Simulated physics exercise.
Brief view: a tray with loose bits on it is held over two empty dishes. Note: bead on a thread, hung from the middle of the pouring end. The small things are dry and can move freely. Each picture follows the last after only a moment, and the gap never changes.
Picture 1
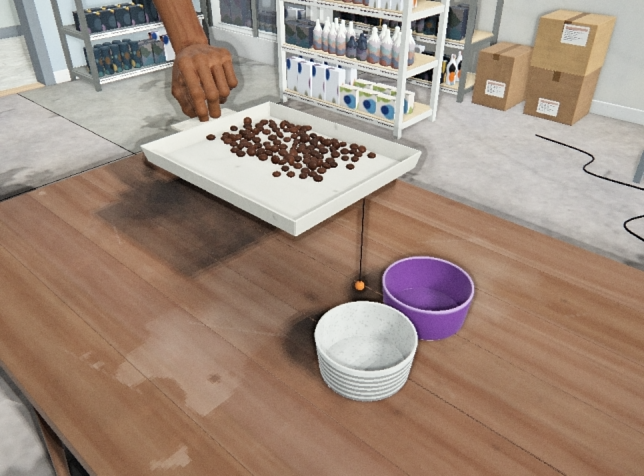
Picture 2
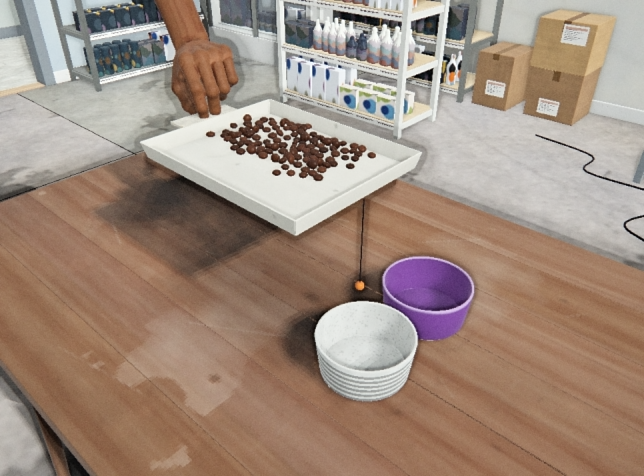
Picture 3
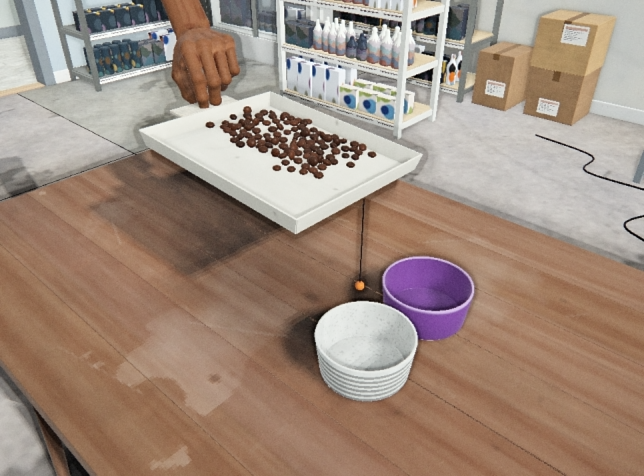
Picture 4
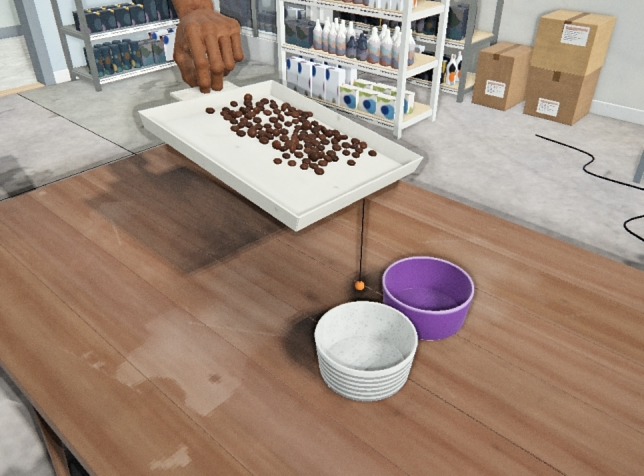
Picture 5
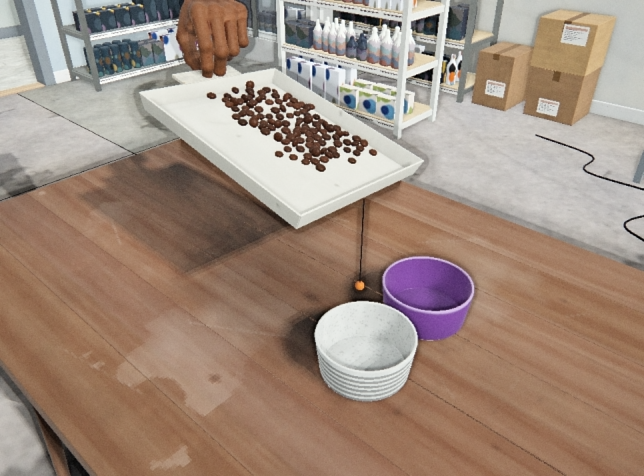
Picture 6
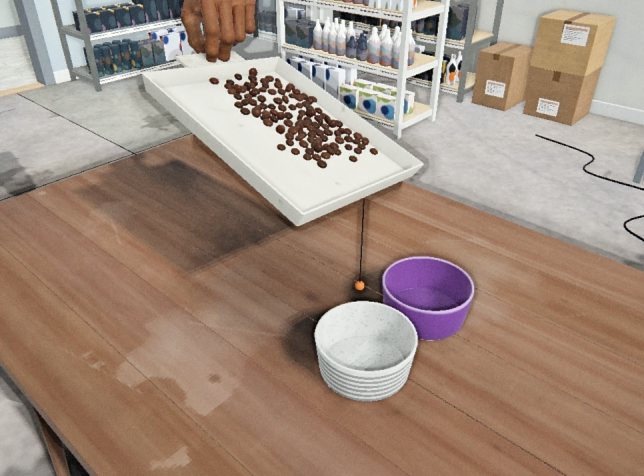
The clip opens on a hand holding a white tray of small dark brown pieces, nearly level, above a wooden table with a white dish and a purple dish. The hand then gradually raises the tray's far left end, steepening its slant toward the lower right, while the dishes stay still.
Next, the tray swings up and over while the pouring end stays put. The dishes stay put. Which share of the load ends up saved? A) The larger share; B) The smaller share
(A) The larger share.
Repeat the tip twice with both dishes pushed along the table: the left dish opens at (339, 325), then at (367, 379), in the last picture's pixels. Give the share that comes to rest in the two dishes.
Some 80 percent in the first case, 10 percent in the second.
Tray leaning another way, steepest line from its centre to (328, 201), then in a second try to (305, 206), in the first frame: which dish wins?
The left-side dish first and the left-side dish second.
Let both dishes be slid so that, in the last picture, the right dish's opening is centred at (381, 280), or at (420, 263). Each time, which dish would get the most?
First try: The right-side dish; second try: The right-side dish.
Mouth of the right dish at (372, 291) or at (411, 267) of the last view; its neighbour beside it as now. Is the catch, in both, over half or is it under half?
In the first position a minority, in the second a majority.
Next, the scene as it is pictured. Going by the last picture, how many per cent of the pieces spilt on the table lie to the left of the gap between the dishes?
That would be roughly 30 per cent.
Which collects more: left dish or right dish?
More finishes in the dish at right.
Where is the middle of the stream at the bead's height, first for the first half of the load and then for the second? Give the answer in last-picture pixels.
About (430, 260) to begin with, then about (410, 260).
Just after the last frame, tray tipped steeply; almost all on the tray; just a few in the air.
A moment on, tray tipped right over; roughly a third on the tray; roughly half in the right dish; about a tenth outside both; about a tenth in the air.
Further on, tray tipped past a quarter turn; the larger part in the right dish; roughly a quarter outside both.
When it is over, tray tipped past a quarter turn; not one in the left dish; the larger part in the right dish; roughly a quarter outside both.
